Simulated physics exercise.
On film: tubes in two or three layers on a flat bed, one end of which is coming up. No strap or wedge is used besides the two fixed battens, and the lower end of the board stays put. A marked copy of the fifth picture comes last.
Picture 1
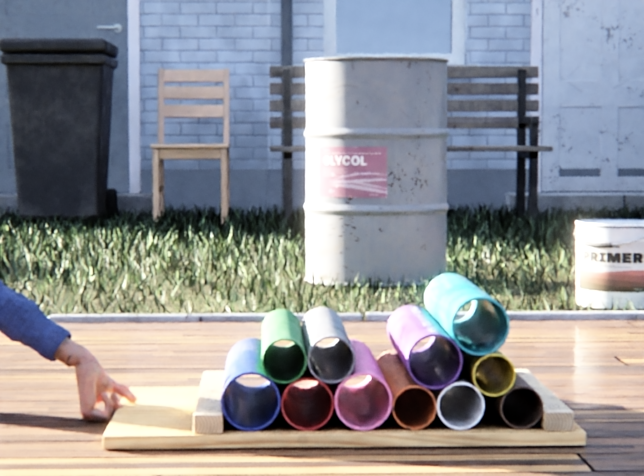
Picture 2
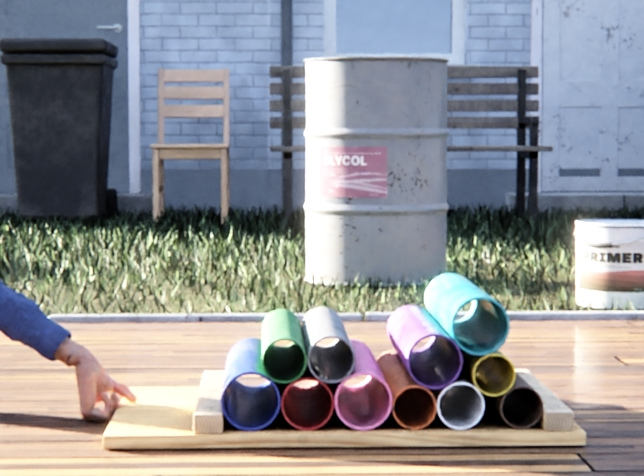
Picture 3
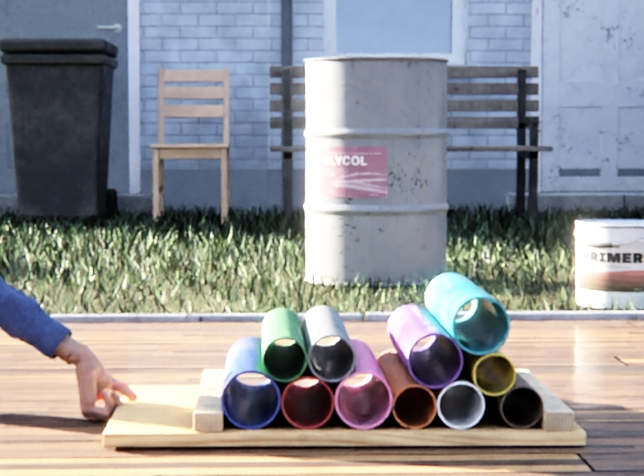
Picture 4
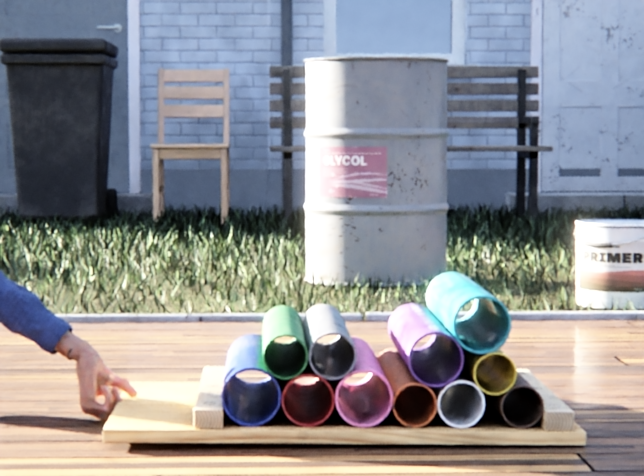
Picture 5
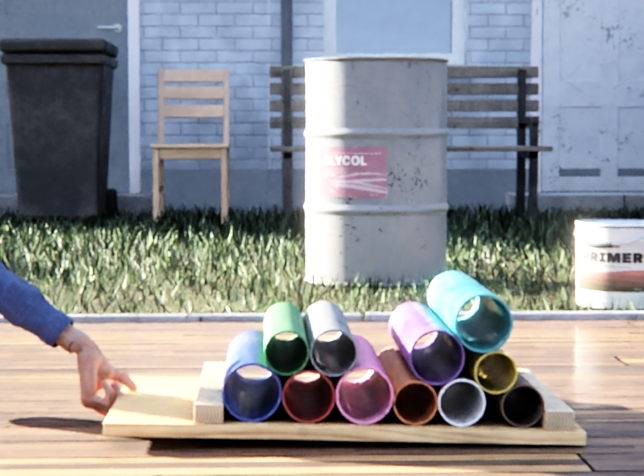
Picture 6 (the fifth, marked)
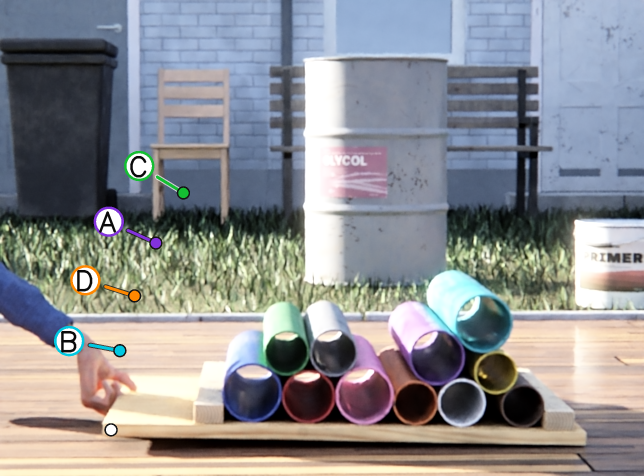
Stacked colourful tubes resting on a wooden board as a hand at left slowly lifts that end slightly, the pile staying together.
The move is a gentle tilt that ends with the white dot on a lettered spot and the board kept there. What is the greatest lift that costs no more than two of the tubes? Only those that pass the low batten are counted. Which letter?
The answer is mark A.
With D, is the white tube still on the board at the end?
The white tube: Yes.
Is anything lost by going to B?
At B: No.
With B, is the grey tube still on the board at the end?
Yes.
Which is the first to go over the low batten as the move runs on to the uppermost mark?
The turquoise one.
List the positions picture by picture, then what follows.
In the first picture, brown tube (522, 407); purple tube (434, 362); yellow tube (494, 375).
In the second picture, yellow tube (494, 375); green tube (284, 361).
In the third picture, board (339, 404); blue tube (251, 400); red tube (308, 403); white tube (461, 405).
In the fourth picture, board (339, 402); blue tube (252, 397); red tube (308, 401).
In the fifth picture, board (339, 399); blue tube (252, 392); red tube (308, 397).
On the copy, A at (156, 243); B at (120, 351); C at (184, 193); D at (134, 296); the white dot at (111, 430).
On A. First, board at 16°.
Then, board at 25°.
Finally, board at 25°, two over the low batten (yellow, turquoise).
By contrast, B none over the low batten; C three over the low batten (purple, yellow, turquoise); D two over the low batten (yellow, turquoise).
